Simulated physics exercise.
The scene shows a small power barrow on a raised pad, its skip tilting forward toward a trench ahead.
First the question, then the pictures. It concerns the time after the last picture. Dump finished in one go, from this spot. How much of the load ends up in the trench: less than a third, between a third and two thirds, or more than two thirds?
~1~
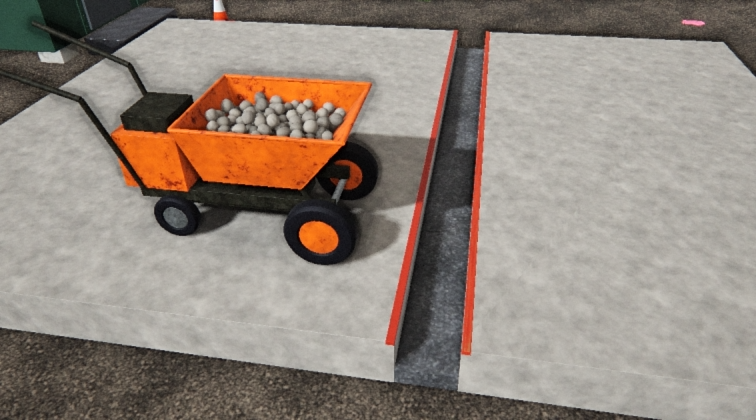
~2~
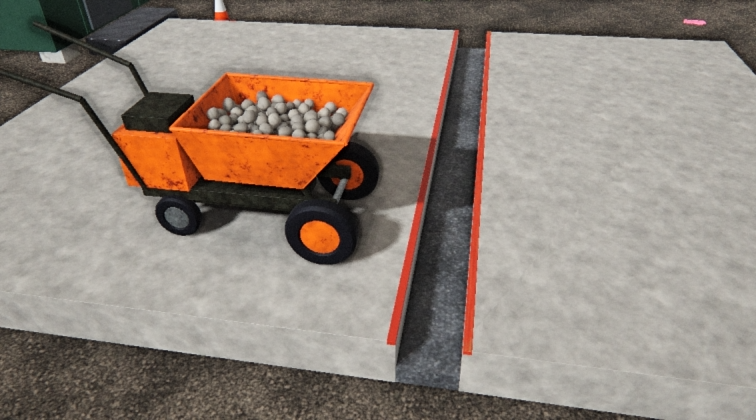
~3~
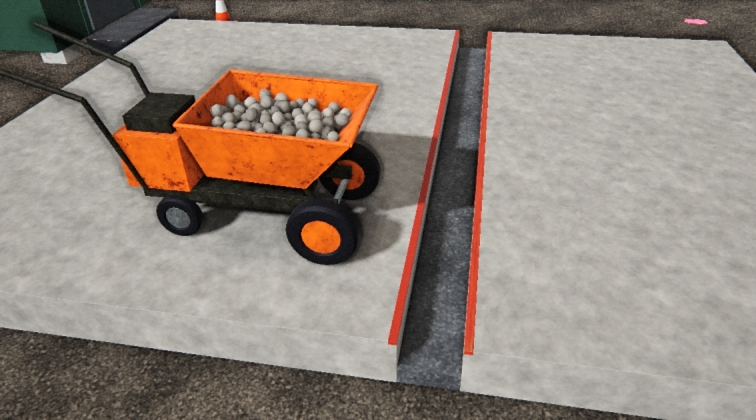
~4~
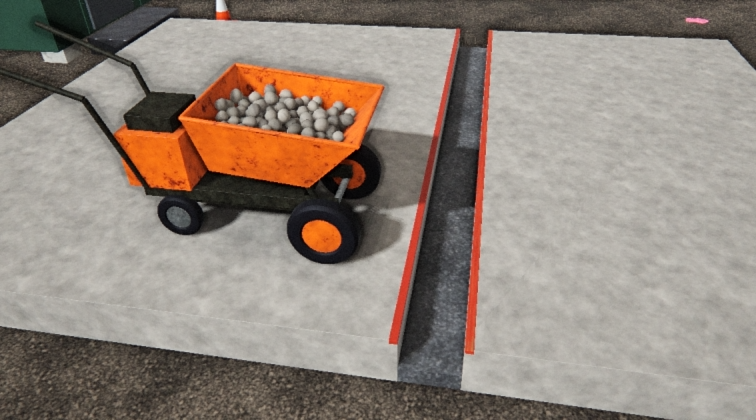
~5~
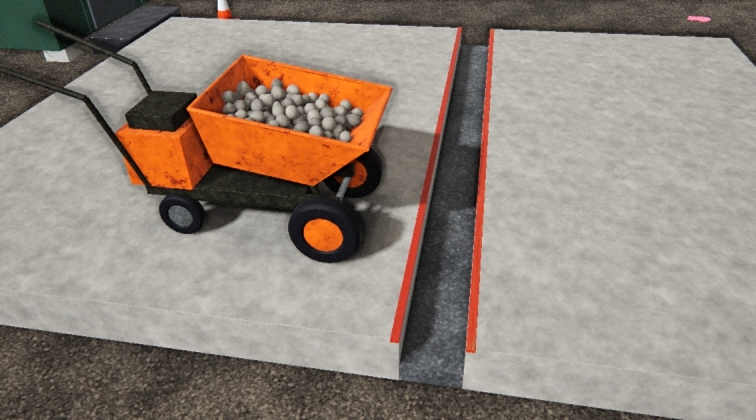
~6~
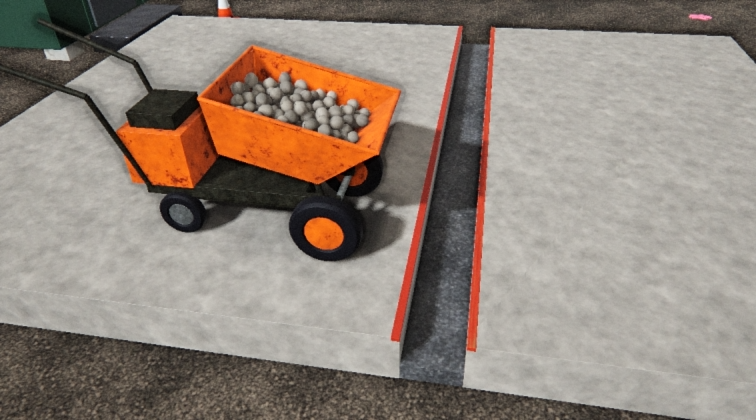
Honestly, the trench gets a third to two-thirds of the load.
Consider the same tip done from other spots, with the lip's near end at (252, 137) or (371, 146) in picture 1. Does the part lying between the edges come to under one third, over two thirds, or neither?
So the first position comes out as the middle third, the second as below one third.
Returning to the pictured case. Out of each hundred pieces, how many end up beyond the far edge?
45 %.
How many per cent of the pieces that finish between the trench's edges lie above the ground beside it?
Roughly 0 %.
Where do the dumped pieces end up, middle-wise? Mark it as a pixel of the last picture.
Around (468, 246).
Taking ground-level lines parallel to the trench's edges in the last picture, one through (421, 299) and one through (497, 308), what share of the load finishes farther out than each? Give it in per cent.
Roughly 90 per cent, and 40 per cent.
Soon, skip tipped steeply; all in the skip.
A while on, skip tipped right over; most in the skip; about a quarter in or heaped over the trench; a stray few beyond it; a small part falling.
Towards the end, skip tipped right over; a small part in the skip; about half in or heaped over the trench; about a third beyond it.
Finally, skip tipped right over; about half in or heaped over the trench; about half beyond it.
